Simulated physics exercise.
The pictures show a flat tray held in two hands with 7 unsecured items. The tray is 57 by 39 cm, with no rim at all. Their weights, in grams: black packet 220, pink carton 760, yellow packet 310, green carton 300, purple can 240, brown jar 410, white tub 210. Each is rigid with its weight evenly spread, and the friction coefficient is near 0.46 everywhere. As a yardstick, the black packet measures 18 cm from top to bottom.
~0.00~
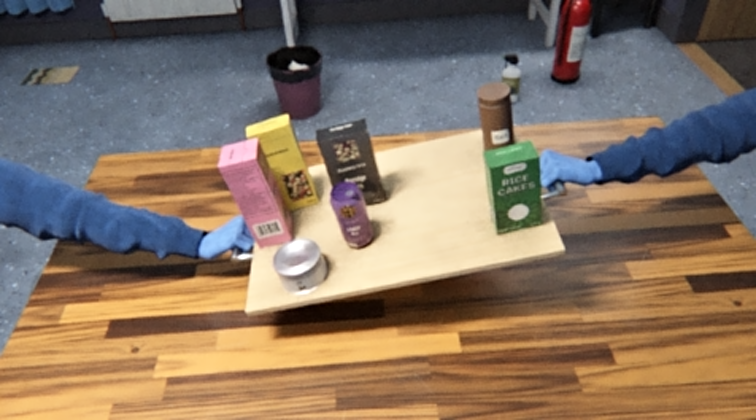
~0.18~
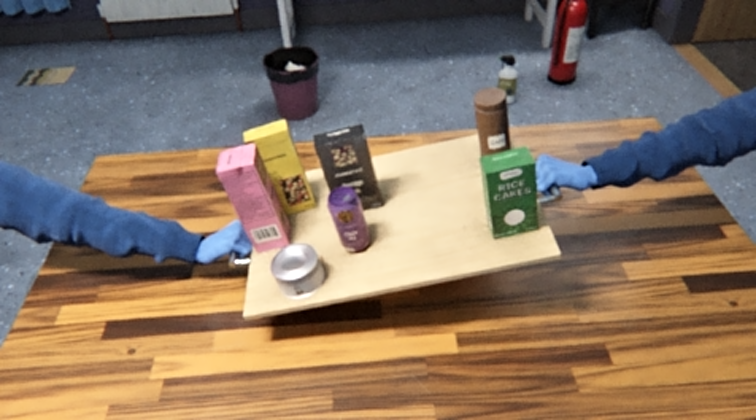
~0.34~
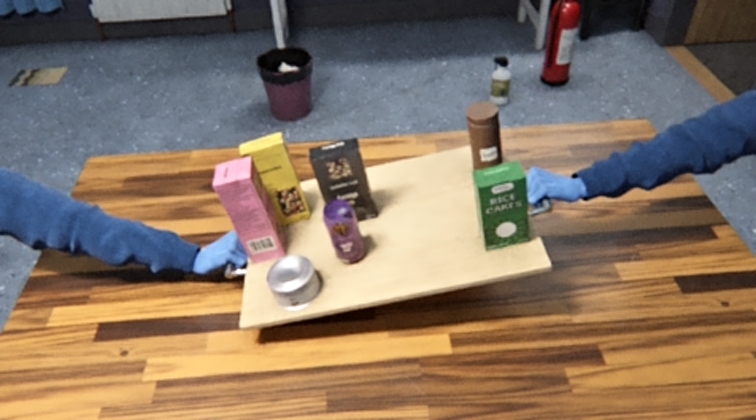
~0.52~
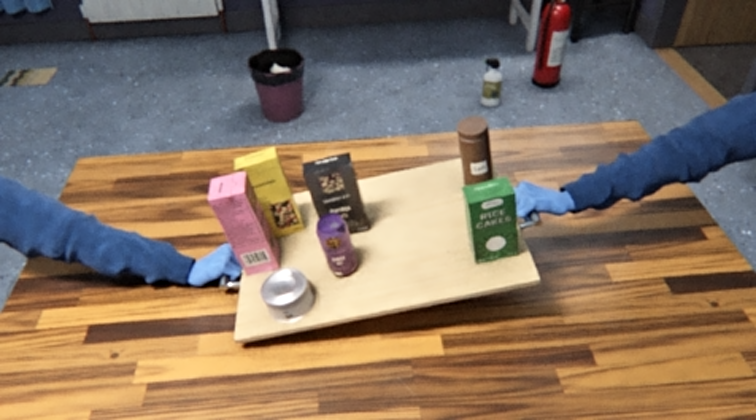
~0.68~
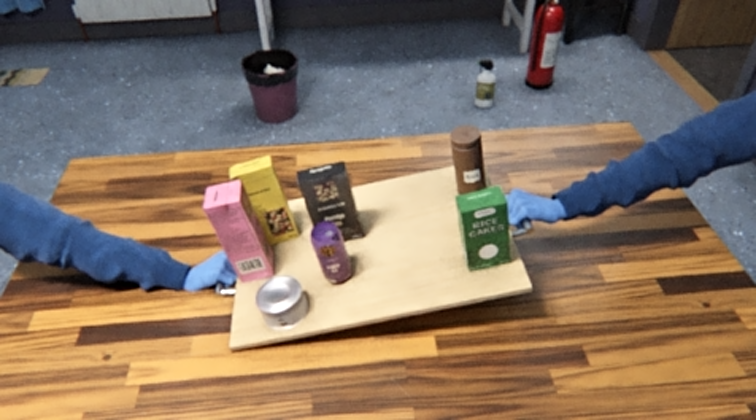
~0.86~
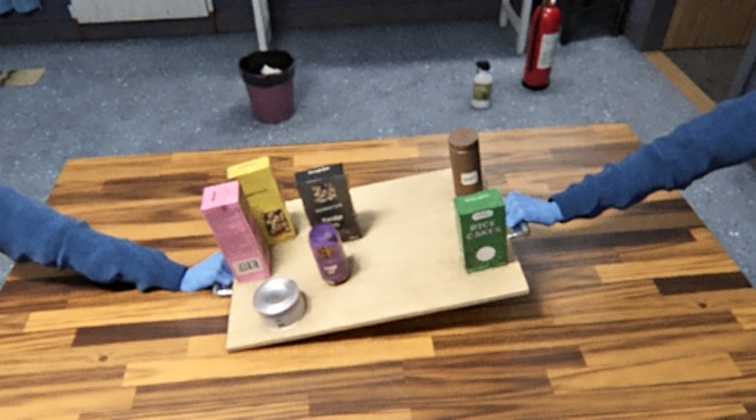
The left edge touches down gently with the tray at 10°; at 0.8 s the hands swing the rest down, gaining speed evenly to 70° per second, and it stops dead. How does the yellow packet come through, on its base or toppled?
The yellow packet stays upright.
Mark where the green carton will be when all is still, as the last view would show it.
Around (489, 263).
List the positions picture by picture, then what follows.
The first picture shows left edge 9 cm above the table; yellow packet (284, 166); black packet (353, 167).
The second picture shows left edge 8 cm above the table; green carton (510, 195); purple can (350, 221).
The third picture shows left edge 5 cm above the table; brown jar (485, 141); white tub (294, 282).
The fourth picture shows left edge 2 cm above the table; black packet (338, 198); pink carton (246, 226).
The fifth picture shows left edge on the table, tray at 10°; green carton (484, 230); purple can (332, 254).
The sixth picture shows left edge on the table, tray at 10°; yellow packet (263, 204); brown jar (466, 165).
After 0.96 s, left edge on the table, tray at 7°.
After 1.06 s, left edge on the table, tray at 1°.
After 1.26 s, tray flat on the table.
At rest (1.8 s), all 7 in place, give or take 5 cm. In the last view, yellow packet near (274, 209).
